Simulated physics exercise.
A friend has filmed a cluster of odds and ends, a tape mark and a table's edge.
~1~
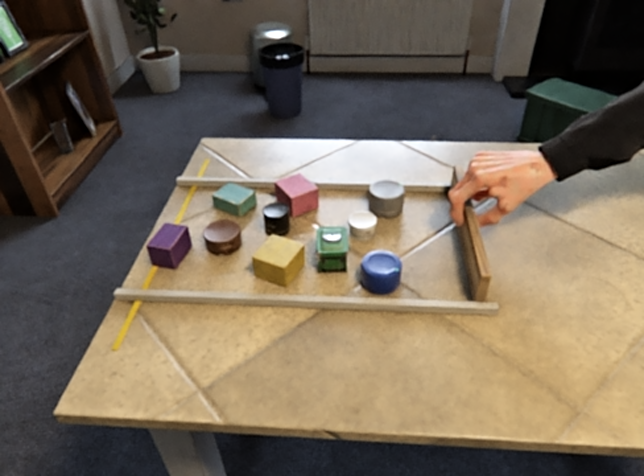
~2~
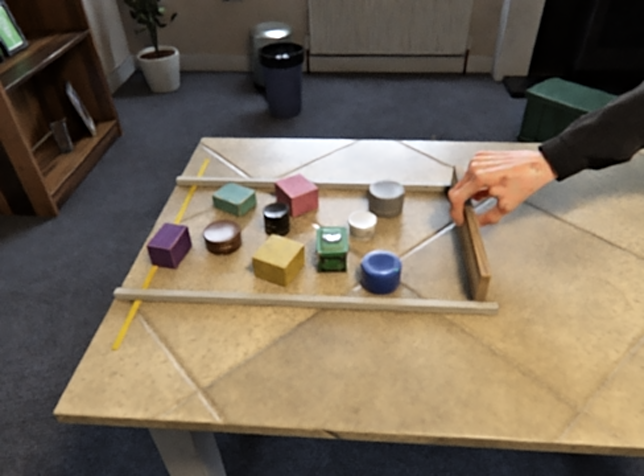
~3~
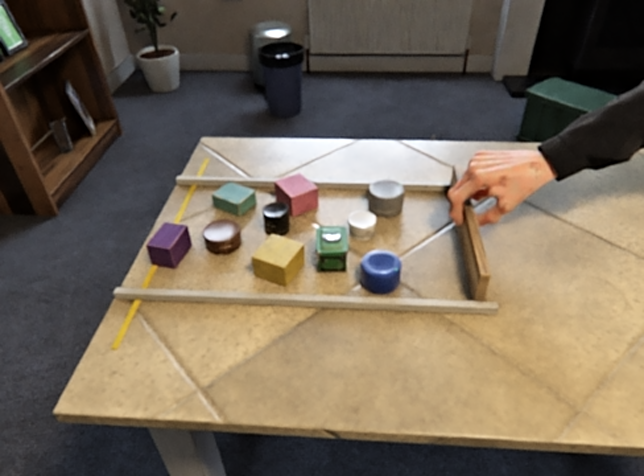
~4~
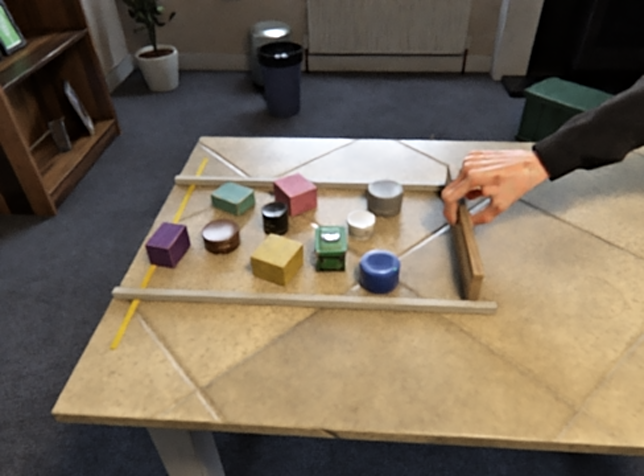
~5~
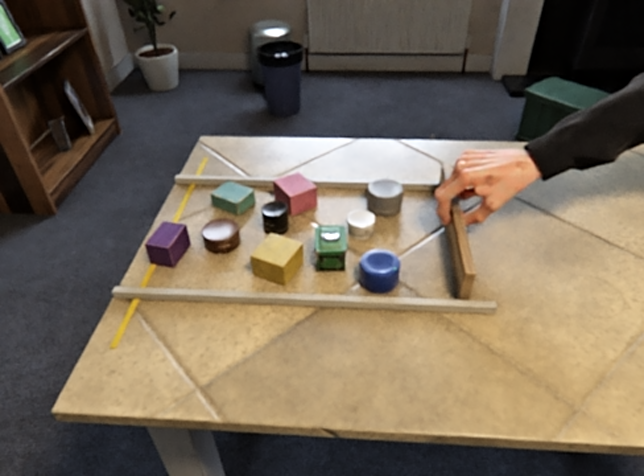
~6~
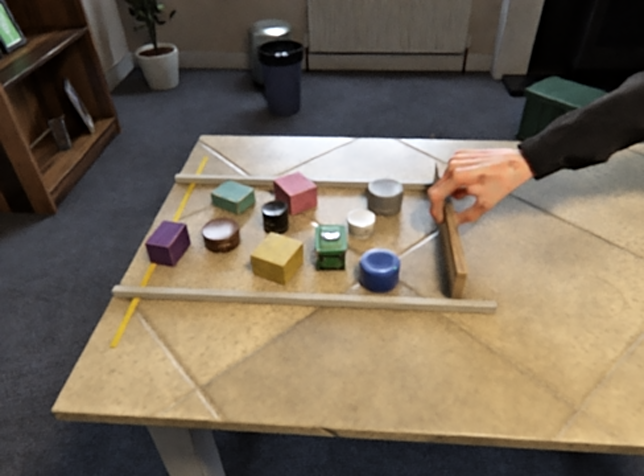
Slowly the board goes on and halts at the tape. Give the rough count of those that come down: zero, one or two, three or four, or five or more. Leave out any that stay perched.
In the end the number that fall off is five or more.
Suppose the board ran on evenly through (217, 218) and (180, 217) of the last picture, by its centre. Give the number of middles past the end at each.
Place by place, 2 and 6.
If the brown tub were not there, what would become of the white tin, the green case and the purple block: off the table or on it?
The white tin stays on, the green case survives, the purple block comes down.
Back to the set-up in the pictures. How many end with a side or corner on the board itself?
That makes 4.
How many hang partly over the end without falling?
4 of them.
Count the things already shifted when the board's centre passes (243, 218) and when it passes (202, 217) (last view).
At the one place 10, at the other 10.
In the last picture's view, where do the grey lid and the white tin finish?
The grey lid stops around (166, 193); the white tin around (159, 218).
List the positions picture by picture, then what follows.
The first frame shows purple block (170, 246); turquoise block (235, 200); brown tub (223, 238); board (467, 227); tape (172, 233).
The second frame shows turquoise block (235, 199); green case (332, 249).
The third frame shows brown tub (223, 237); black tub (277, 219).
The fourth frame shows purple block (169, 245); yellow block (278, 260).
The fifth frame shows turquoise block (233, 198); grey lid (385, 197).
The sixth frame shows purple block (169, 243); turquoise block (233, 197); brown tub (222, 235); board (447, 225); tape (170, 231).
Early on, none off yet; purple block at rest near (169, 243); turquoise block at rest near (233, 197); brown tub at rest near (222, 235).
A while later, none off yet; purple block at rest near (169, 243); turquoise block travelled about its own width near (188, 194); brown tub travelled a little near (212, 231).
Finally, the number that fall off is five or more; lost, pink block, yellow block, black tub, brown tub, turquoise block and purple block.
